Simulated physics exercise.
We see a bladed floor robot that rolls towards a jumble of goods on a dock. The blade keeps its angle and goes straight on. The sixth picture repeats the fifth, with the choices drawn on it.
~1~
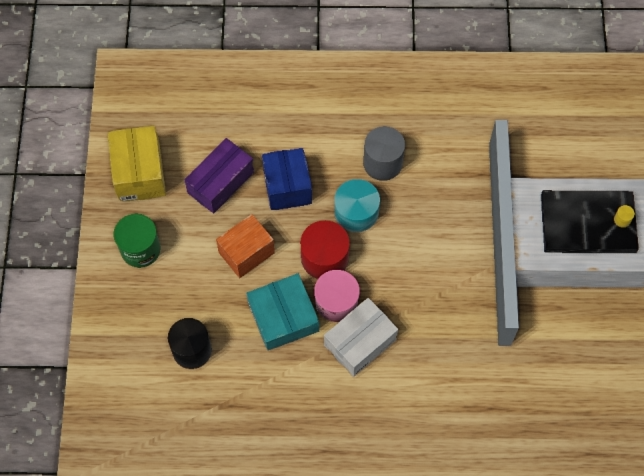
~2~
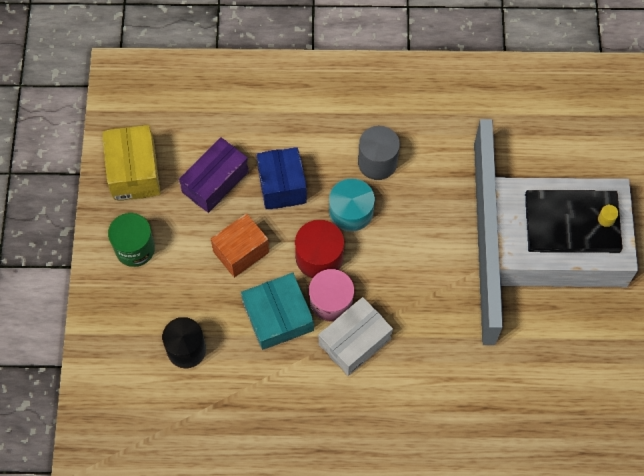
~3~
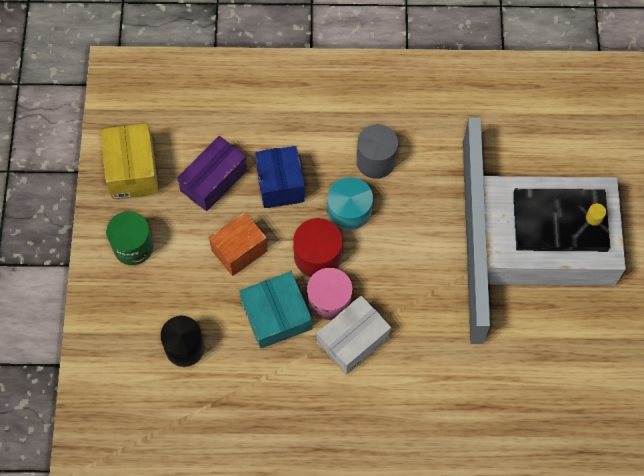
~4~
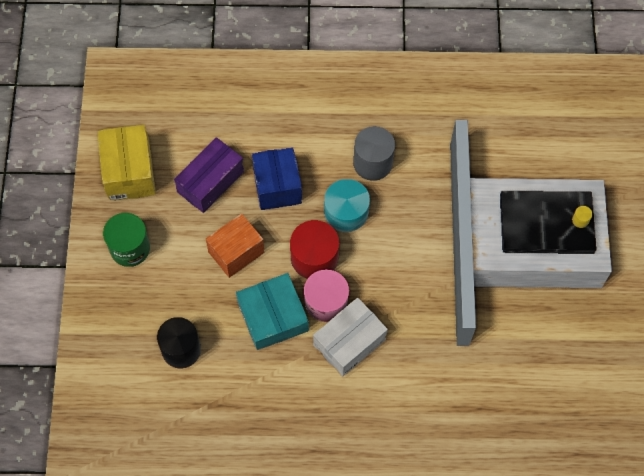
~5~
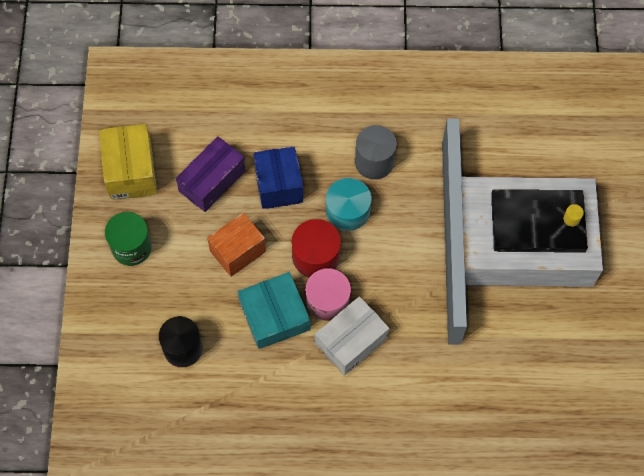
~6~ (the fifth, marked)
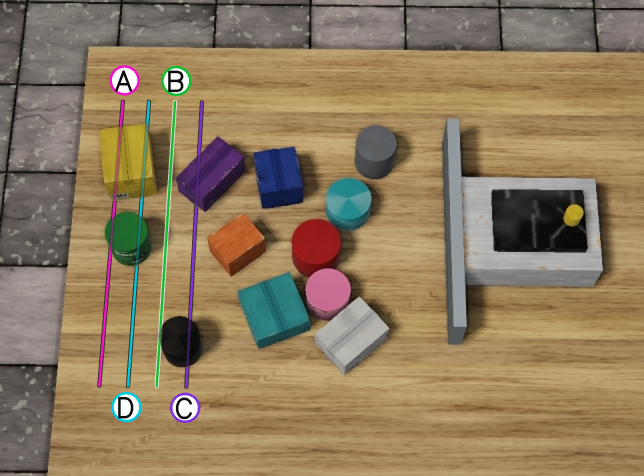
The video shows a bladed robot at the right of a wooden surface, moving slowly left towards a jumble of colourful boxes and canisters. The gap narrows slightly while the goods stay in place relative to one another.
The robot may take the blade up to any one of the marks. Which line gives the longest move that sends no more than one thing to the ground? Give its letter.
No second one falls up to C.
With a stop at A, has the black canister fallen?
By then, no.
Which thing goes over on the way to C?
The yellow box goes over.
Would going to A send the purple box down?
Yes.
On the marked copy, A at (112, 237); B at (166, 237); C at (194, 238); D at (139, 237).
Taking C. A third of the way, robot (437, 219); grey canister (335, 152); white box (321, 342).
Two thirds of the way, robot (342, 218); yellow box (120, 160); purple box (161, 180).
When it is over, robot (271, 217); yellow box over the edge; green pail (86, 243); one fallen.
As for the rest, A drops five; B drops two; D drops three.
